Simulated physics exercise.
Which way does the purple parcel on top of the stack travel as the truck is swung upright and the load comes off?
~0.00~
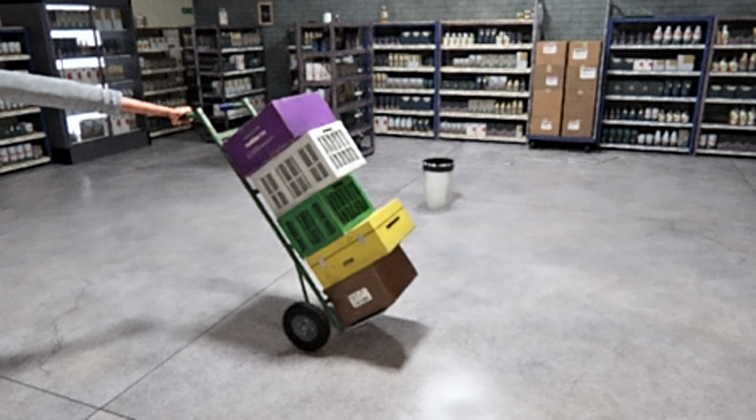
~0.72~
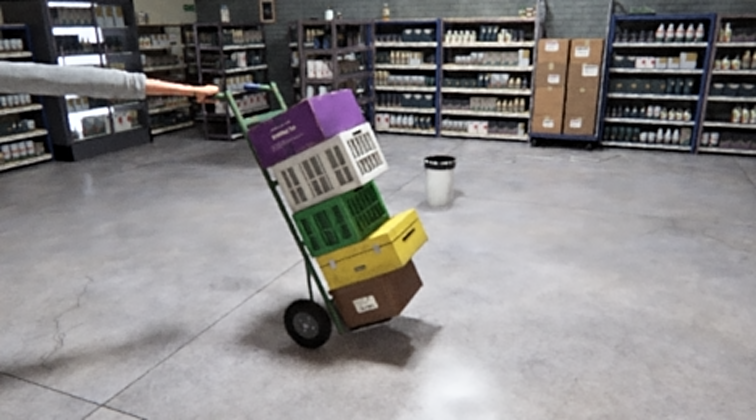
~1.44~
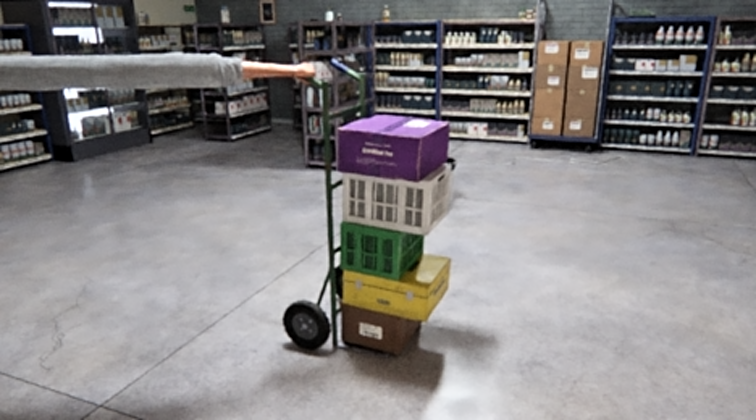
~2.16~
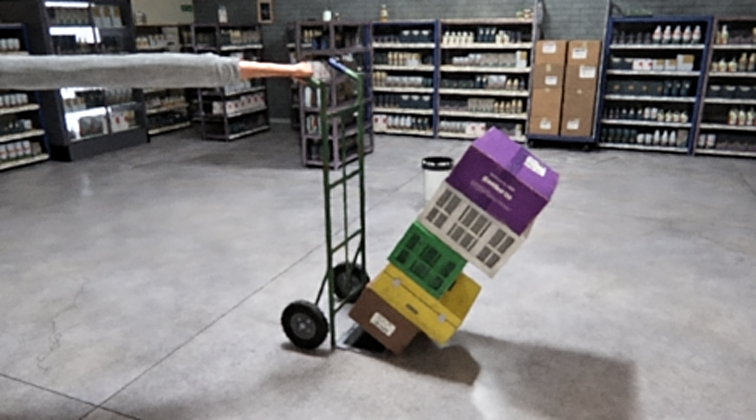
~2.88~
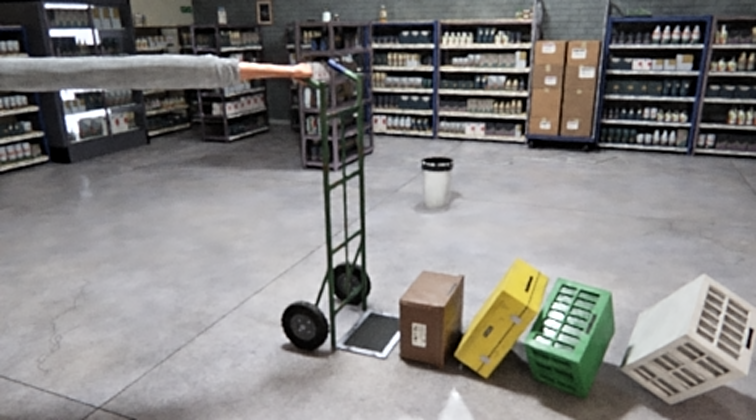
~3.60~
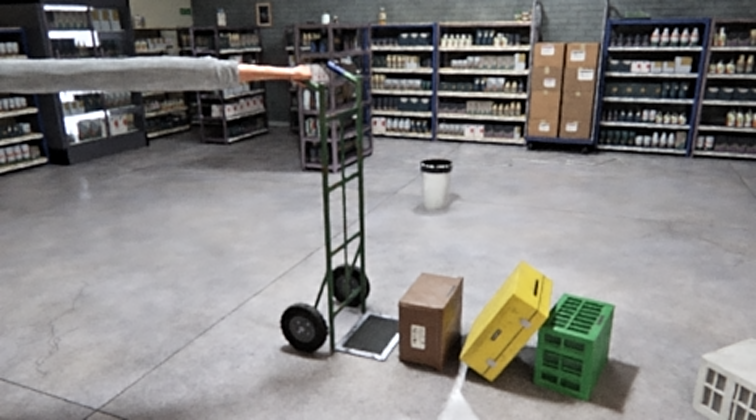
The purple parcel moves to the right, toppling away from the truck with the rest of the stack.
